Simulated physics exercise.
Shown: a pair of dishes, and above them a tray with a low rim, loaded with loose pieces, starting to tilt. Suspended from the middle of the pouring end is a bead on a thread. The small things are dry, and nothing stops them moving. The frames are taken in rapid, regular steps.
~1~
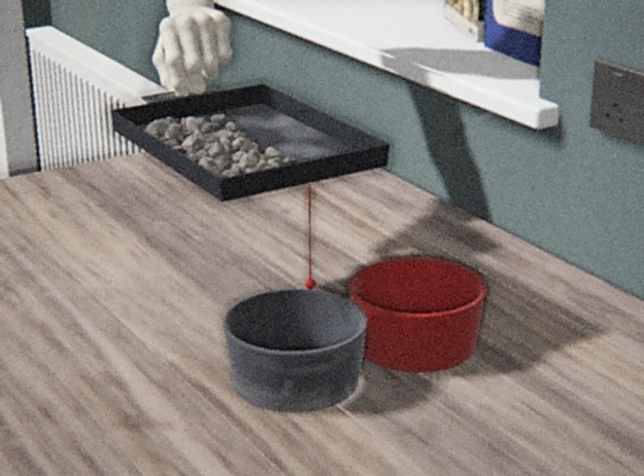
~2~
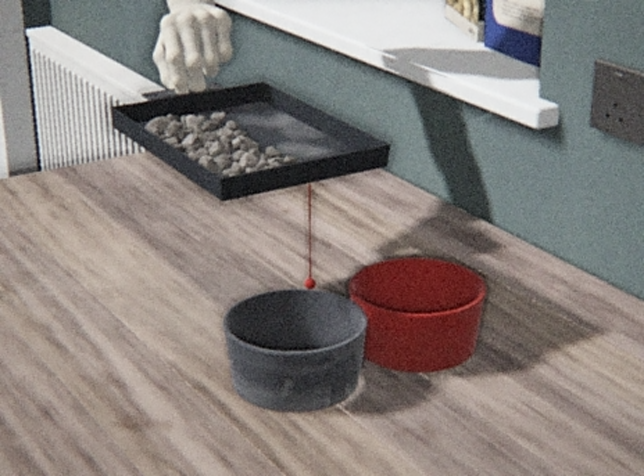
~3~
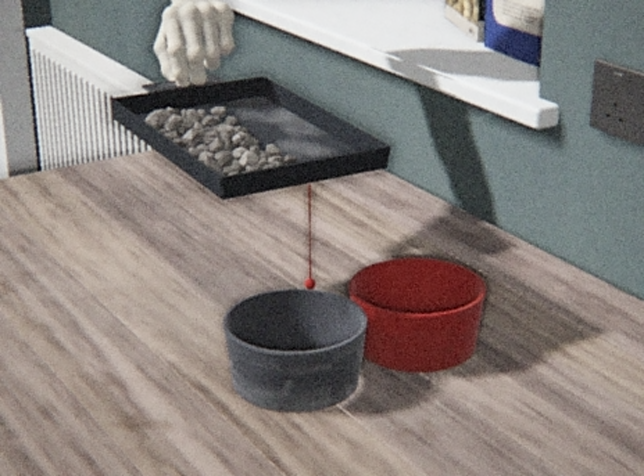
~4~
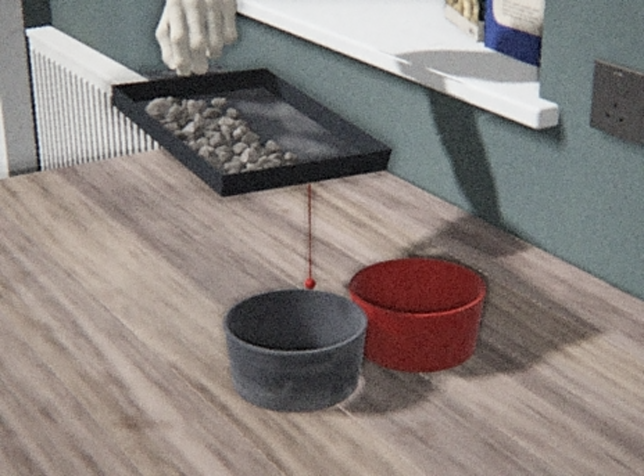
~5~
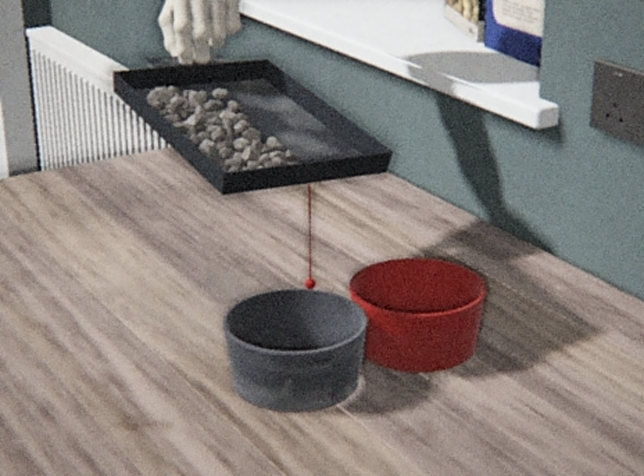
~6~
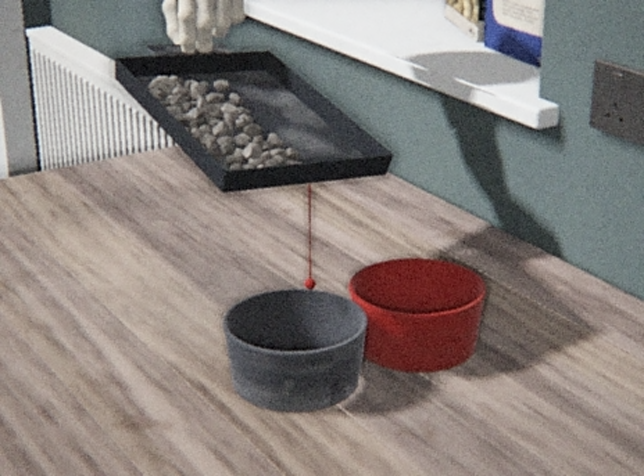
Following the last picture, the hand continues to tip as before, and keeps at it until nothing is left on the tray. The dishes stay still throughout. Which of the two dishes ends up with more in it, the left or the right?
The right one.
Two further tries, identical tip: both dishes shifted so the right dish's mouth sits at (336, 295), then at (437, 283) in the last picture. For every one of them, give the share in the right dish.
60% for the first placement, 60% for the second.
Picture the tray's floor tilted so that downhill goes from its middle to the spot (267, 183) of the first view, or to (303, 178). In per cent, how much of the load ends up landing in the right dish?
For the first aim it is 0 in a hundred, for the second 10 in a hundred.
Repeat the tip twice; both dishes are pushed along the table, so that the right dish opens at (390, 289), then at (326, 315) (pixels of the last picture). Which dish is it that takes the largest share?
Result for the first try: The dish on the right side; for the second: The dish on the right side.
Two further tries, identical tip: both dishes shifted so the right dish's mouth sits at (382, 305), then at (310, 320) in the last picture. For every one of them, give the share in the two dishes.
It would be roughly 80 per cent in the first placement and roughly 20 per cent in the second.
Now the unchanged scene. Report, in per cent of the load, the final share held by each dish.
The left dish ends with 10 per cent of the load and the right dish with 80 per cent.
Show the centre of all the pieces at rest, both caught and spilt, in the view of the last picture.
Somewhere close to (417, 339) in the last picture.
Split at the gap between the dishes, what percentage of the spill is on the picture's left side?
Near 0 in a hundred.
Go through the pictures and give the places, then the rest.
Corners of the pouring end near (221, 178) and (387, 144), level; middle of the load near (212, 150), bits of gravel; left dish near (332, 373); right dish near (457, 335); bead on its thread near (310, 284), in the first picture.
Corners of the pouring end near (222, 177) and (387, 144), level; middle of the load near (212, 149), in the second picture.
Corners of the pouring end near (222, 176) and (388, 146), tipped barely, lowest at the right corner; middle of the load near (212, 144), in the third picture.
Corners of the pouring end near (224, 174) and (389, 148), tipped a little, lowest at the right corner; middle of the load near (213, 138), in the fourth picture.
Corners of the pouring end near (225, 172) and (390, 151), tipped a little, lowest at the right corner; middle of the load near (213, 131), in the fifth picture.
Corners of the pouring end near (227, 170) and (390, 154), tipped a little, lowest at the right corner; middle of the load near (215, 125); left dish near (332, 373); right dish near (457, 335), in the sixth picture.
Shortly afterwards, tray tipped steeply; all but a few on the tray; a little in the air.
Next, tray tipped right over; near two thirds on the tray; only a few in the left dish; near a quarter in the right dish; a little outside both; a little in the air.
Some moments later, tray tipped past a quarter turn; a little in the left dish; the bulk in the right dish; a little outside both.
In the end, tray tipped past a quarter turn; a little in the left dish; the bulk in the right dish; a little outside both.
